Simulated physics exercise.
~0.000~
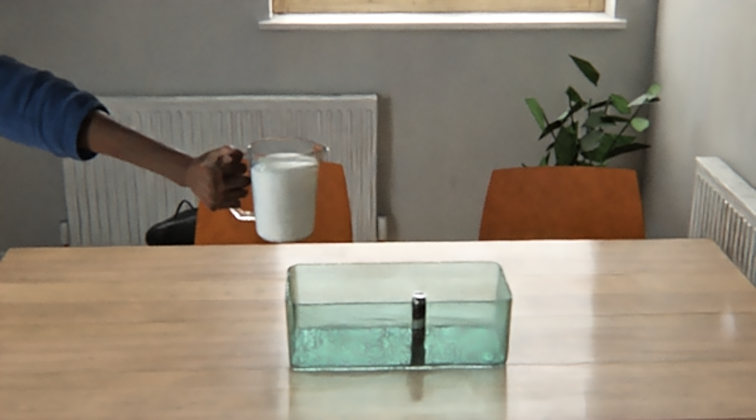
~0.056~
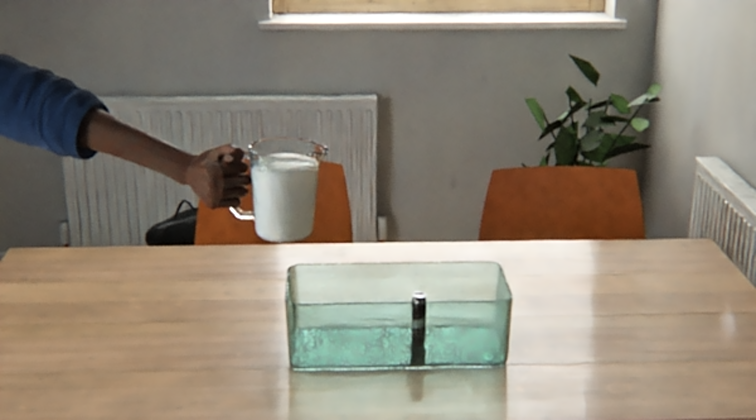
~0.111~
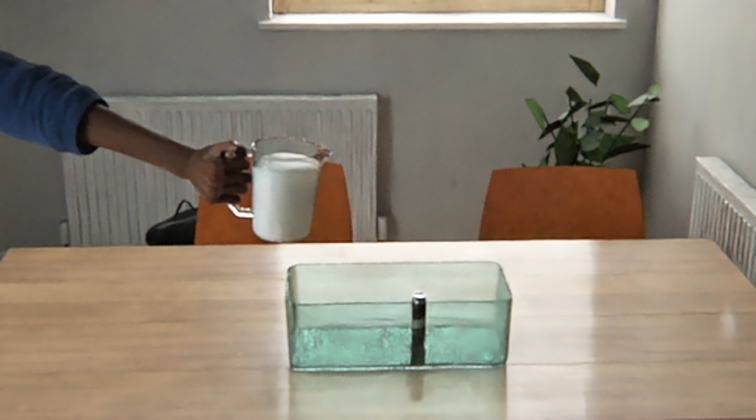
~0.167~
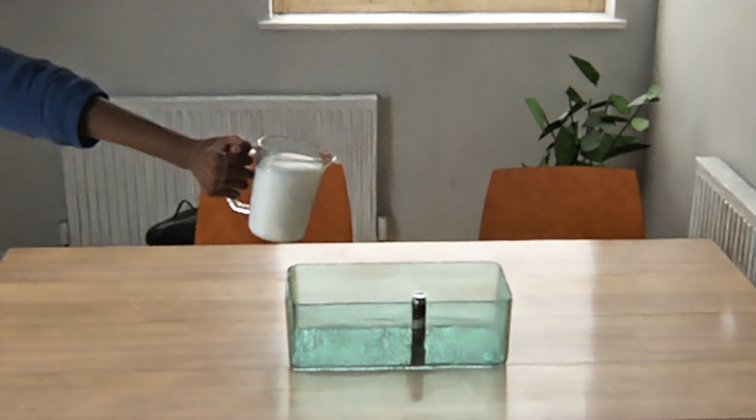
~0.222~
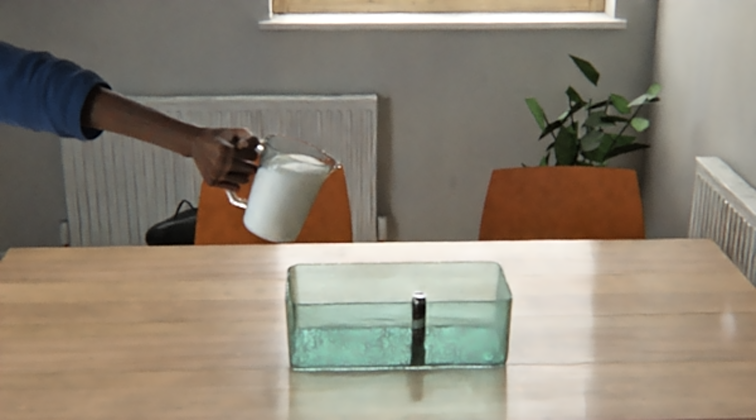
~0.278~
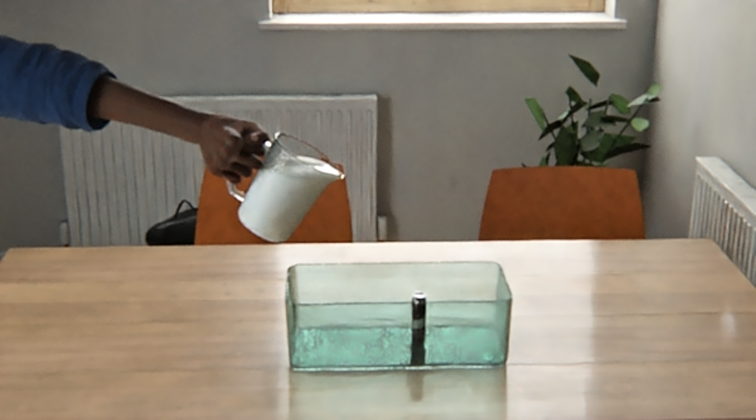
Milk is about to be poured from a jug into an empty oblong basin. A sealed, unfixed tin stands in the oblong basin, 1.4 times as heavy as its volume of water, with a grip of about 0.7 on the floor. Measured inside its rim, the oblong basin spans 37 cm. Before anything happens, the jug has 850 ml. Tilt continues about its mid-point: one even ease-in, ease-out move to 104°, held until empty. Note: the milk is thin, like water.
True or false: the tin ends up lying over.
False.
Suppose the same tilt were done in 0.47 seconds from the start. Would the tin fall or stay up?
Then the tin does not tip.
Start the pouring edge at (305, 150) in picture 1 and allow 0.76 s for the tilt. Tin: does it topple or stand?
It does not tip.
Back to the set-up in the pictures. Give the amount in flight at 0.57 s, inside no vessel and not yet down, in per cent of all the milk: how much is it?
Roughly 24 percent.
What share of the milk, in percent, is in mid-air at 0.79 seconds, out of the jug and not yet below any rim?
About 20 per cent.
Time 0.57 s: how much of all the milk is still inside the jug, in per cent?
Still held: Roughly 66 % of the total.
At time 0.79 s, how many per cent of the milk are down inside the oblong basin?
Looks like about 58 % of the whole amount.
After 0.57 s the tilt is 89° and 66 per cent is still to pour; the tin stands where it began.
After 0.79 s the tilt is 104° and 21 per cent is still to pour; the tin stands where it began.
After 1.01 s the tilt is 104° and 3 per cent is still to pour; the tin stands where it began.
After 1.26 s the tilt is 104° and 0 per cent is still to pour; the tin stands where it began.
In the end the tin stands where it began.
